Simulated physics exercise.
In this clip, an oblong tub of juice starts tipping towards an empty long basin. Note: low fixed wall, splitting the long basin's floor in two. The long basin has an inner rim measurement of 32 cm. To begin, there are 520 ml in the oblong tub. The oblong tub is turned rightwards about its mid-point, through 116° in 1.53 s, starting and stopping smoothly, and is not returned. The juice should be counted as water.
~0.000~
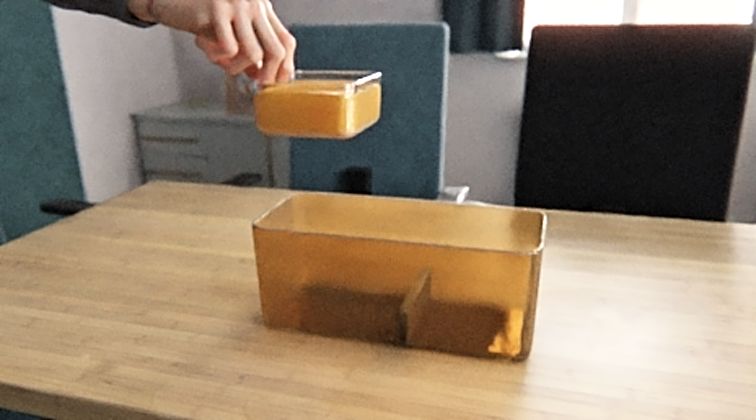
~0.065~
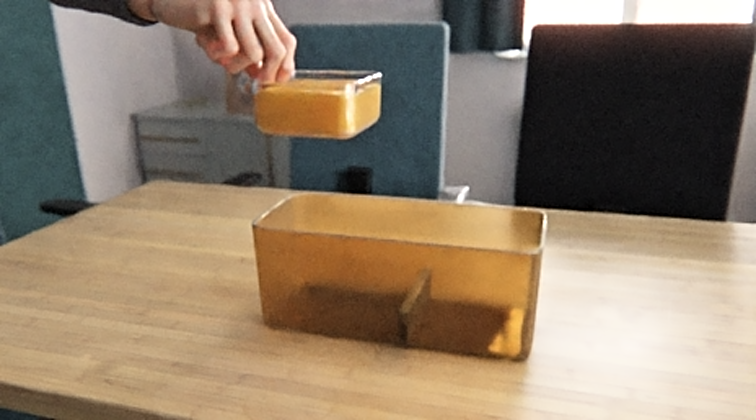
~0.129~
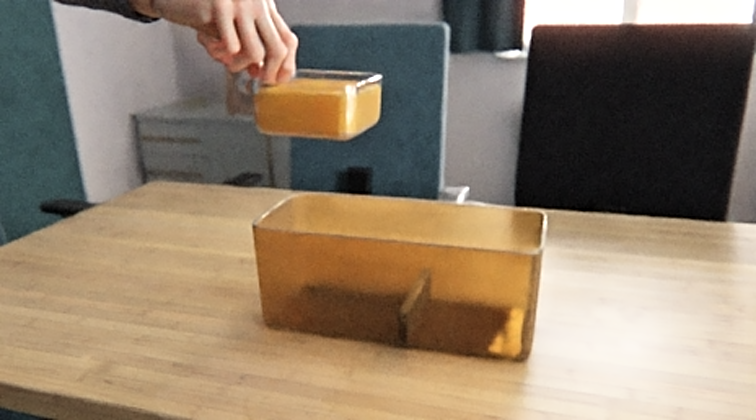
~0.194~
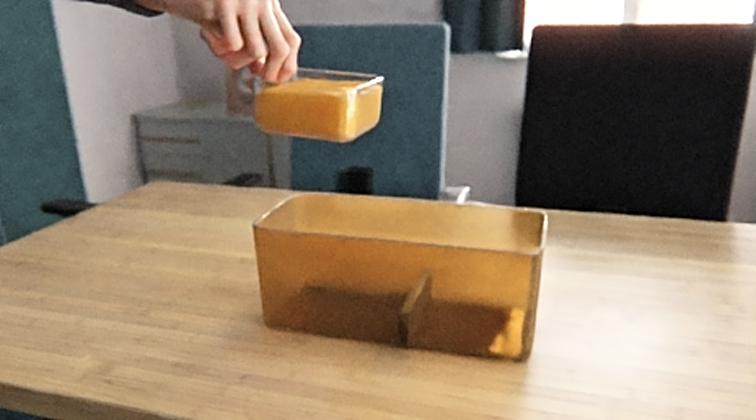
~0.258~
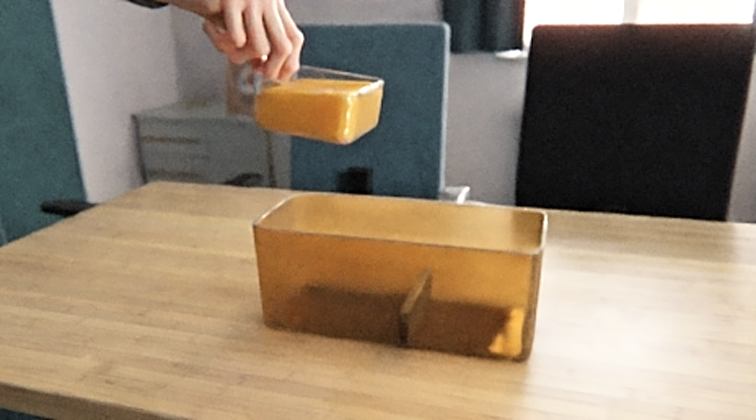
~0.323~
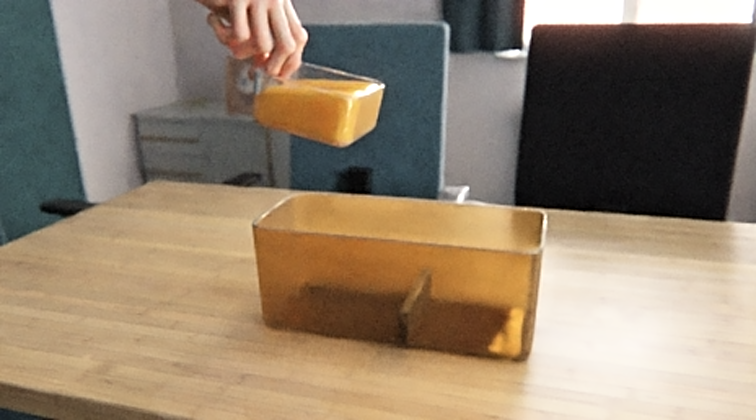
In this clip, a hand holds an oblong tub of orange juice above a long amber basin with a low divider inside, on a wooden table, then gradually tilts the tub slightly rightwards while the basin stays still.
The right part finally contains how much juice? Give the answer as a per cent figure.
About 66 in every hundred parts.
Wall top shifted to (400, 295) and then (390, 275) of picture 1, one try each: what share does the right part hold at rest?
First 70, then 80 per cent.
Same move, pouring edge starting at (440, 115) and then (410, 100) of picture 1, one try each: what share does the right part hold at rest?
I'd expect close to 90 per cent and then close to 85 per cent.
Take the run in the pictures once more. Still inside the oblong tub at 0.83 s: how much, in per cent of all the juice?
Some 34 per cent.
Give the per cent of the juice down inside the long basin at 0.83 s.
Roughly 32 per cent.
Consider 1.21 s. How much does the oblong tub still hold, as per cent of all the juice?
I'd say some 4 per cent remains.
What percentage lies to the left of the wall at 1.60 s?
The left part holds close to 34 per cent.
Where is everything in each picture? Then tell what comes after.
It leans 0°; its right rim is at (368, 80); the juice meets the walls at (275, 86) and (368, 88); the long basin's rim runs from (273, 210) to (543, 233); the wall's top is at (416, 289), in the first picture.
It leans 1°; its right rim is at (368, 81); the juice meets the walls at (275, 85) and (368, 88), in the second picture.
It leans 2°; its right rim is at (369, 82); the juice meets the walls at (276, 85) and (368, 88), in the third picture.
It leans 5°; its right rim is at (370, 85); the juice meets the walls at (277, 85) and (370, 89), in the fourth picture.
It leans 8°; its right rim is at (371, 88); the juice meets the walls at (277, 86) and (371, 89), in the fifth picture.
It leans 12°; its right rim is at (371, 92); the juice meets the walls at (277, 85) and (372, 89), in the sixth picture.
After 0.83 s the tilt is 66° and 34 per cent is still to pour, 3 is left of the wall and 29 right of it.
After 1.21 s the tilt is 104° and 4 per cent is still to pour, 25 is left of the wall and 65 right of it.
After 1.60 s the tilt is 116° and 0 per cent is still to pour, 33 is left of the wall and 66 right of it.
After 2.03 s the tilt is 116° and 0 per cent is still to pour, 33 is left of the wall and 66 right of it.
In the end 33 per cent lies left of the wall, 66 right of it and 1 outside.
